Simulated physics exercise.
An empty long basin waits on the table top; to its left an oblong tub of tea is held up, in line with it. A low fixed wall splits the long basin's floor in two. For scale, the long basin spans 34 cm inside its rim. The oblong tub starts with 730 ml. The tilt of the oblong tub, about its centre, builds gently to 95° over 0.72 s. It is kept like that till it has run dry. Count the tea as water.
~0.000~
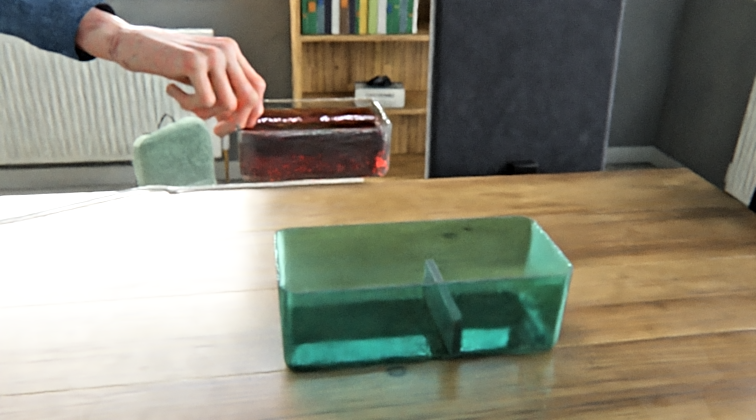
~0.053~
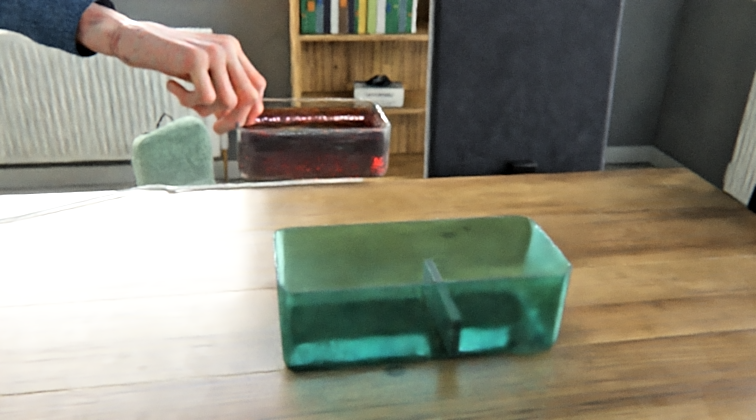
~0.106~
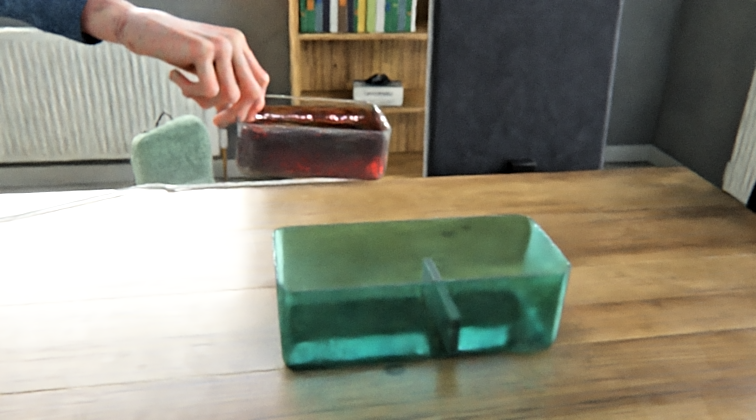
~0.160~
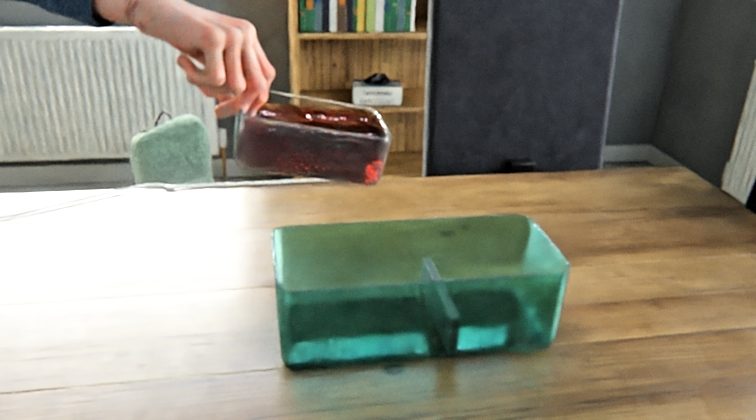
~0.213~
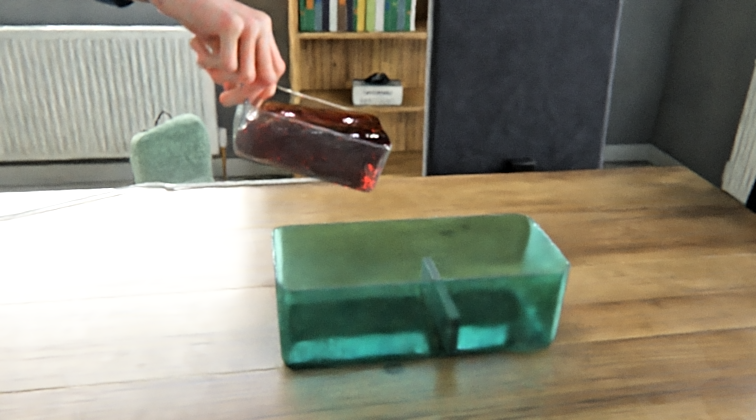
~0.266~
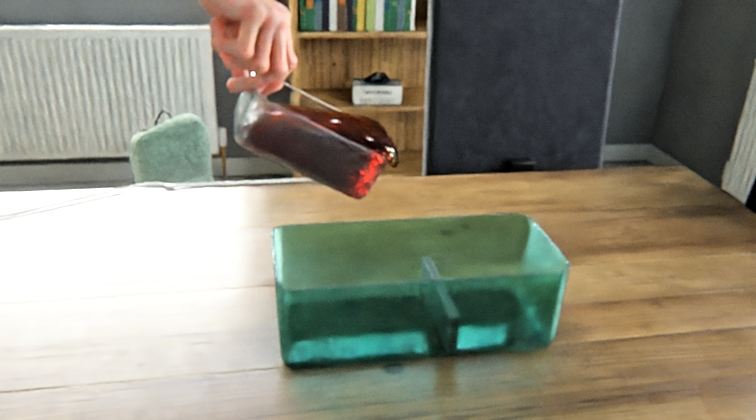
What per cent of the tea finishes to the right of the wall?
About 22 per cent.
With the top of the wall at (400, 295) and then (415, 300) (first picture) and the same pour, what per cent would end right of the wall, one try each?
First 75, then 65 per cent.
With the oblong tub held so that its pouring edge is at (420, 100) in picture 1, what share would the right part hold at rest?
Then about 65 per cent.
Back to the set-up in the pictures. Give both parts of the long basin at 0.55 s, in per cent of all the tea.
Near 26 on the left, 12 on the right.
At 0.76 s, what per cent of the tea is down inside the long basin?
About 88 per cent.
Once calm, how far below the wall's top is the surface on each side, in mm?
Left about 36 mm, right about 46 mm.
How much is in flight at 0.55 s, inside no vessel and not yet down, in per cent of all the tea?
About 48 per cent.
After 0.55 s the tilt is 83° and 13 per cent is still to pour, 26 is left of the wall and 12 right of it.
After 0.76 s the tilt is 95° and 4 per cent is still to pour, 66 is left of the wall and 21 right of it.
After 0.98 s the tilt is 95° and 1 per cent is still to pour, 65 is left of the wall and 22 right of it.
After 1.22 s the tilt is 95° and 1 per cent is still to pour, 68 is left of the wall and 22 right of it.
In the end 69 per cent lies left of the wall, 22 right of it and 9 outside.
